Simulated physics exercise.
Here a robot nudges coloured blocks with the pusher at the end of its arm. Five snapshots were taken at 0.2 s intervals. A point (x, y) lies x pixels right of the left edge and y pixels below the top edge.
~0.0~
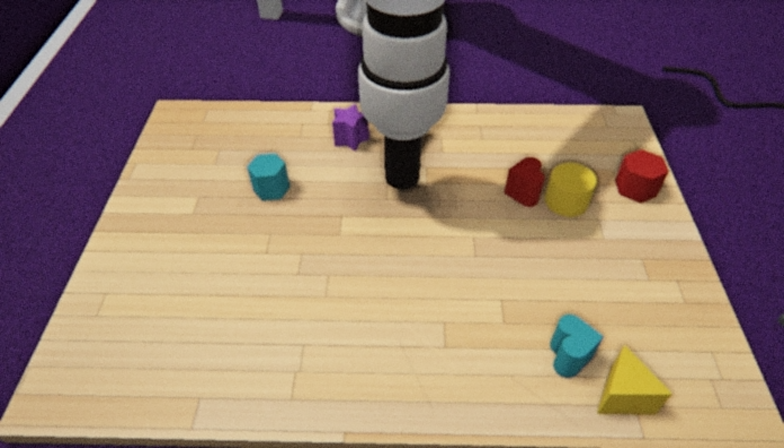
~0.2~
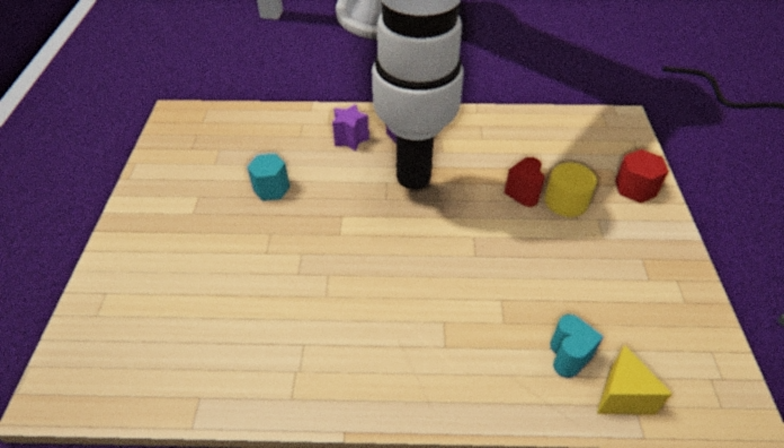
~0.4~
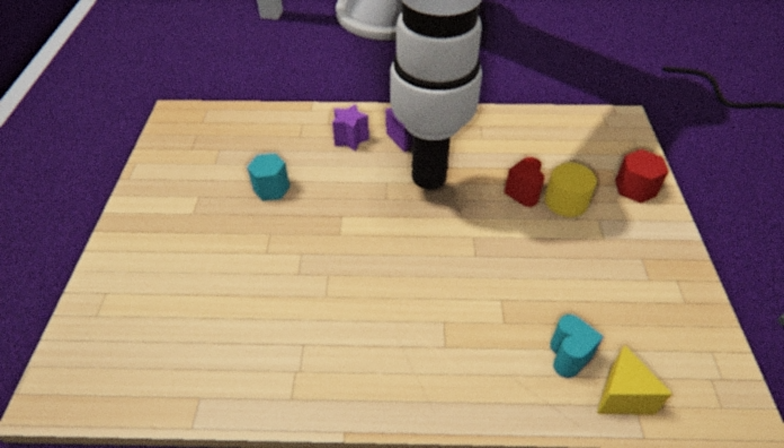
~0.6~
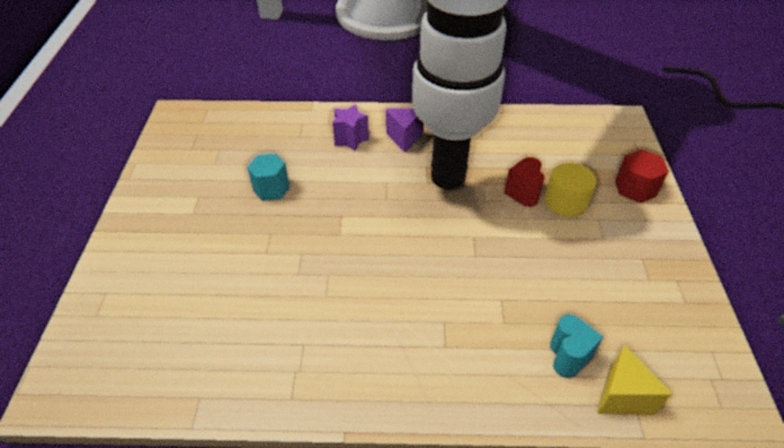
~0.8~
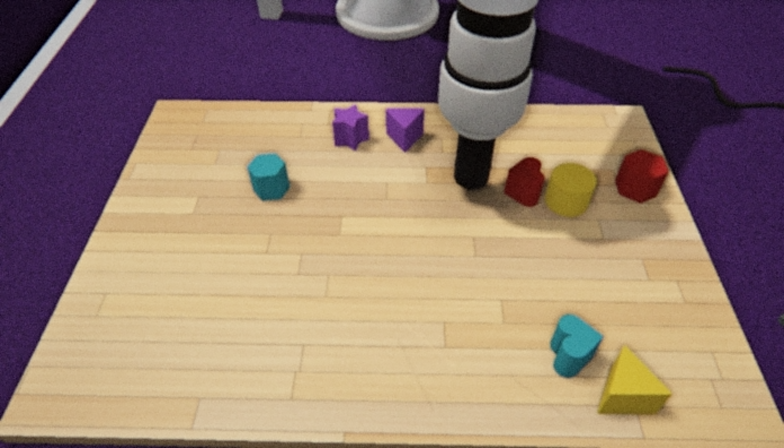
A robot arm slid its black-tipped pusher slowly to the right across the back of a wooden board, uncovering a purple triangular block behind it and nearing a red heart, while the coloured blocks stayed still.
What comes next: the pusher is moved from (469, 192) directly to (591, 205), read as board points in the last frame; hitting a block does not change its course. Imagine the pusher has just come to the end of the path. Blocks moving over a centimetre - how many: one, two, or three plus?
I'd put the number at three or more.
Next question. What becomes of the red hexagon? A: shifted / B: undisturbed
It's A.
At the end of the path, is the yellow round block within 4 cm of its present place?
No, I don't think so.
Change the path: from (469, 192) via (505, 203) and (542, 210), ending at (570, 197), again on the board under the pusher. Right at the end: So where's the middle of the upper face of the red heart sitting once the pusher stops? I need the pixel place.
In the picture, that point is around (559, 152).
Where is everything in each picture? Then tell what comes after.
The first picture shows pusher's lower end at (402, 178); red heart at (529, 169); yellow round block at (574, 177); red hexagon at (647, 163).
The second picture shows pusher at (414, 178); blocks still.
The third picture shows pusher at (429, 178); blocks still.
The fourth picture shows pusher at (448, 179); blocks still.
The fifth picture shows pusher at (471, 179); red heart at (529, 169); yellow round block at (574, 177); red hexagon at (647, 163).
The first path, step by step. One third of the way, pusher at (512, 183); red heart at (553, 172); yellow round block at (591, 179).
Two thirds of the way, pusher at (555, 187); red heart at (592, 175), turned 25° clockwise; yellow round block at (628, 186).
At the end, pusher at (596, 191); red heart at (631, 176), turned 35° clockwise; yellow round block at (664, 196); red hexagon at (660, 160), turned 20° anticlockwise.
